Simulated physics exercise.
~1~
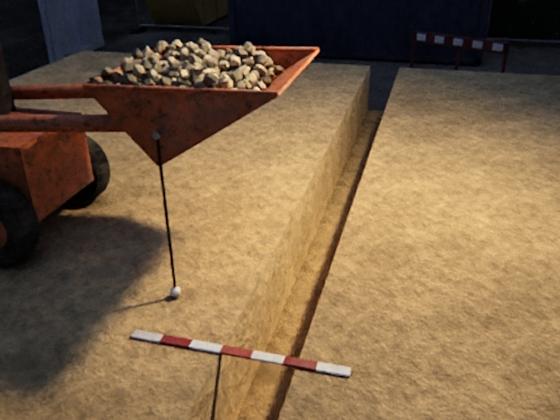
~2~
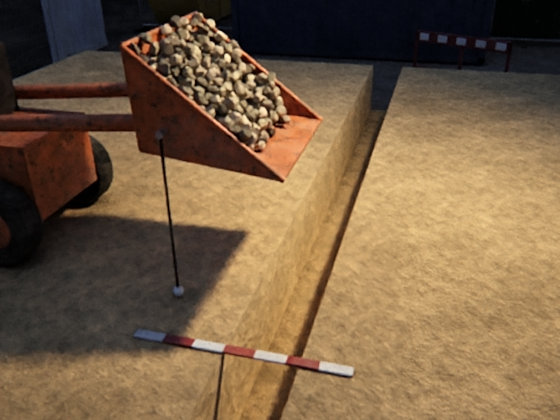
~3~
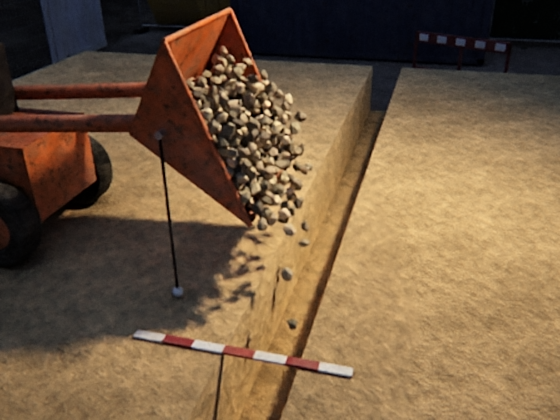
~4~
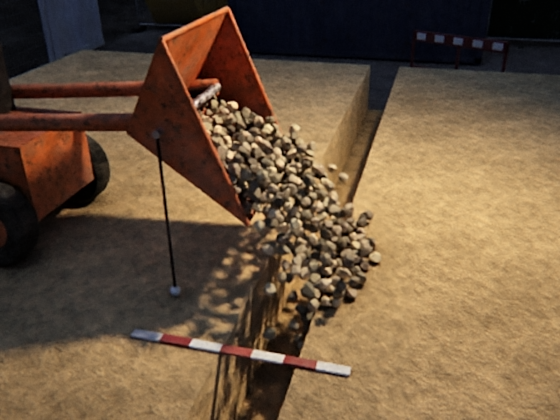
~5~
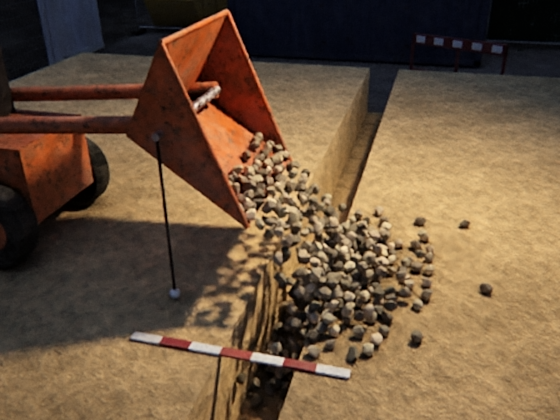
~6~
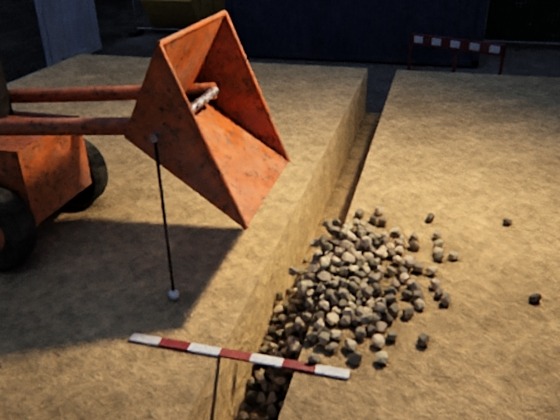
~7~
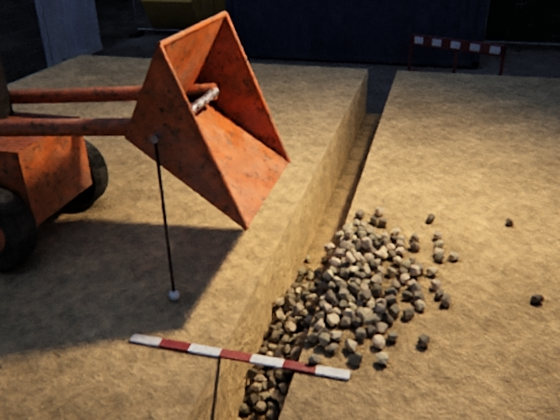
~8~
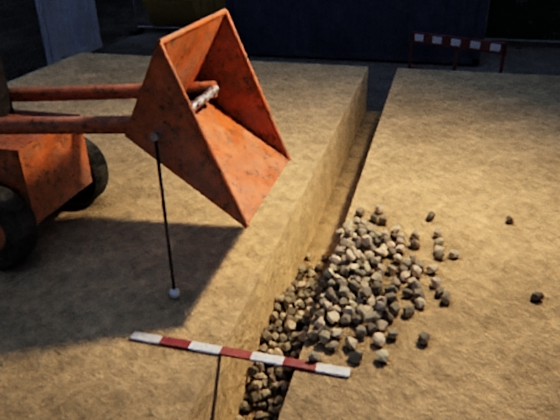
A rusty orange loader bucket, heaped with pale, broken stones, stands at the left over sandy ground beside a long, narrow trench. It tips forward to the right, and the load stays inside at first while its front edge drops. The leading stones then spill over the lip, and soon a thick stream pours down across the trench. Some rocks tumble onto the far side, and a few roll off to the right. The bucket, now empty, stays tilted as the stones settle, partly filling the trench near a red and white striped staff and spreading over its right bank.
